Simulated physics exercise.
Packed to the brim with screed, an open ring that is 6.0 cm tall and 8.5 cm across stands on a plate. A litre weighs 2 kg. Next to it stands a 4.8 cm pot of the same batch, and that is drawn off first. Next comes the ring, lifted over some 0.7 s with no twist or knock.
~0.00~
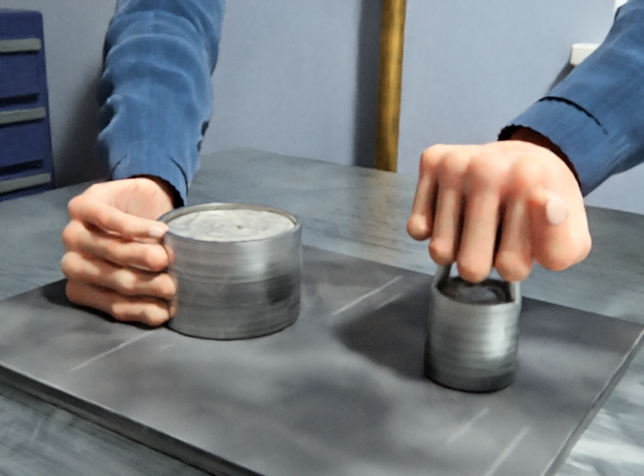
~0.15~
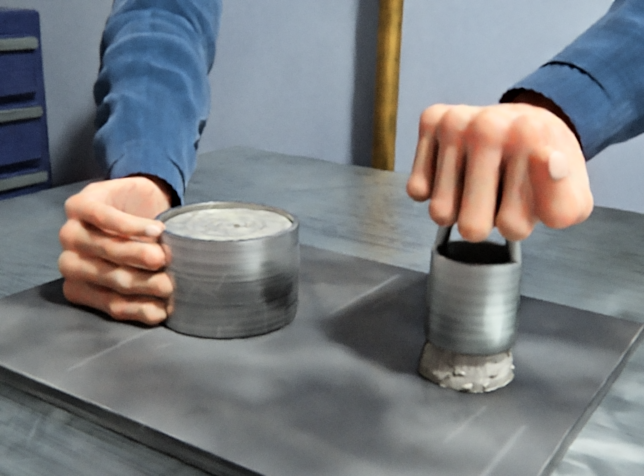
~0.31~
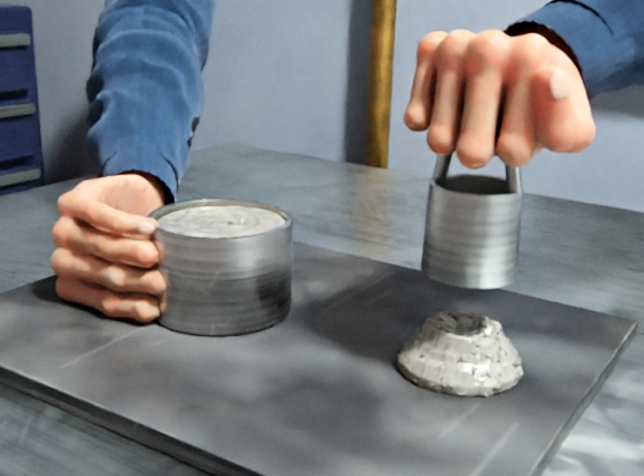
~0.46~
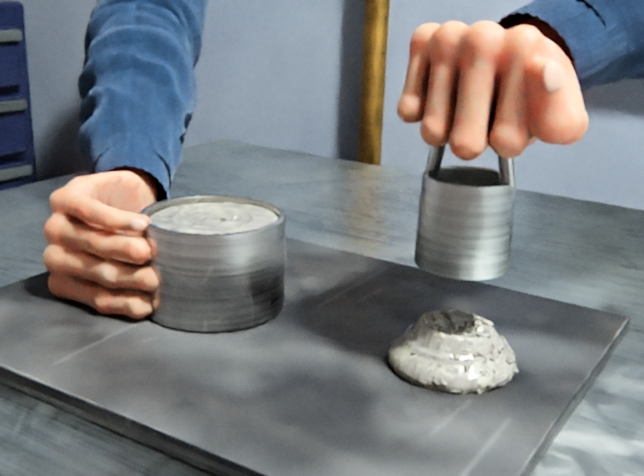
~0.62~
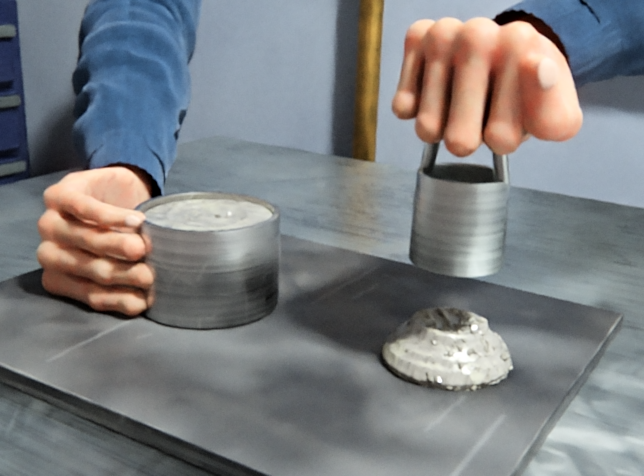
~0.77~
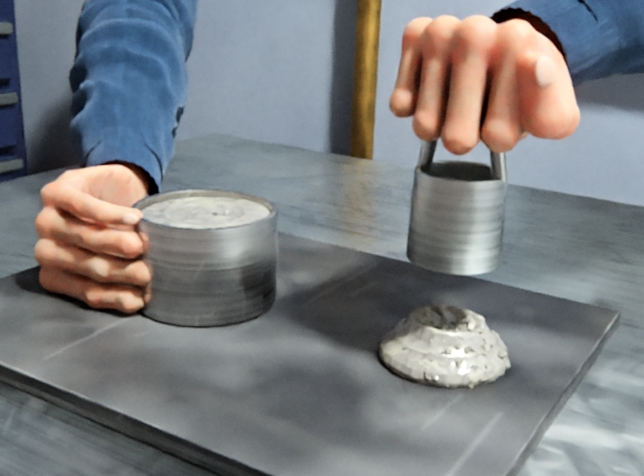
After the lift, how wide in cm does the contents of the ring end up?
About 14.3 cm.
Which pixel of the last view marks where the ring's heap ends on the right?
Roughly at pixel (314, 303).
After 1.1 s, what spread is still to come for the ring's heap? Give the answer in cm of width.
Near 2.0 cm.
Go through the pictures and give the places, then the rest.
In the first frame, middle of the pot's mouth at (476, 294), still down; middle of the ring's top at (230, 225), not yet moved.
In the second frame, middle of the pot's mouth at (476, 256), raised 2.1 cm; middle of the ring's top at (227, 224), not yet moved.
In the third frame, middle of the pot's mouth at (475, 189), raised 5.7 cm; the heap from the pot 2.8 cm high and 7.2 cm wide, top at (463, 329); middle of the ring's top at (220, 221), not yet moved.
In the fourth frame, middle of the pot's mouth at (469, 181), raised 6.0 cm; the heap from the pot 2.6 cm high and 7.4 cm wide, top at (455, 328); middle of the ring's top at (213, 218), not yet moved.
In the fifth frame, middle of the pot's mouth at (463, 178), raised 6.0 cm; the heap from the pot 2.6 cm high and 7.5 cm wide, top at (449, 326); middle of the ring's top at (207, 214), not yet moved.
In the sixth frame, middle of the pot's mouth at (460, 176), raised 6.0 cm; the heap from the pot 2.6 cm high and 7.5 cm wide, top at (447, 324); middle of the ring's top at (205, 212), not yet moved.
By 0.9 s, the ring is up 0.8 cm; the screed has come down 0.0 cm to 6.0 cm and is 8.6 cm wide.
By 1.1 s, the ring is up 3.5 cm; the screed has come down 1.7 cm to 4.3 cm and is 12 cm wide.
By 1.3 s, the ring is up 6.2 cm; the screed has come down 2.7 cm to 3.3 cm and is 14 cm wide.
By 1.5 s, the ring is clear; the screed has come down 2.8 cm to 3.2 cm and is 14 cm wide.
By 2.0 s, at rest, the ring is clear; the screed has come down 2.9 cm to 3.1 cm and is 14 cm wide.
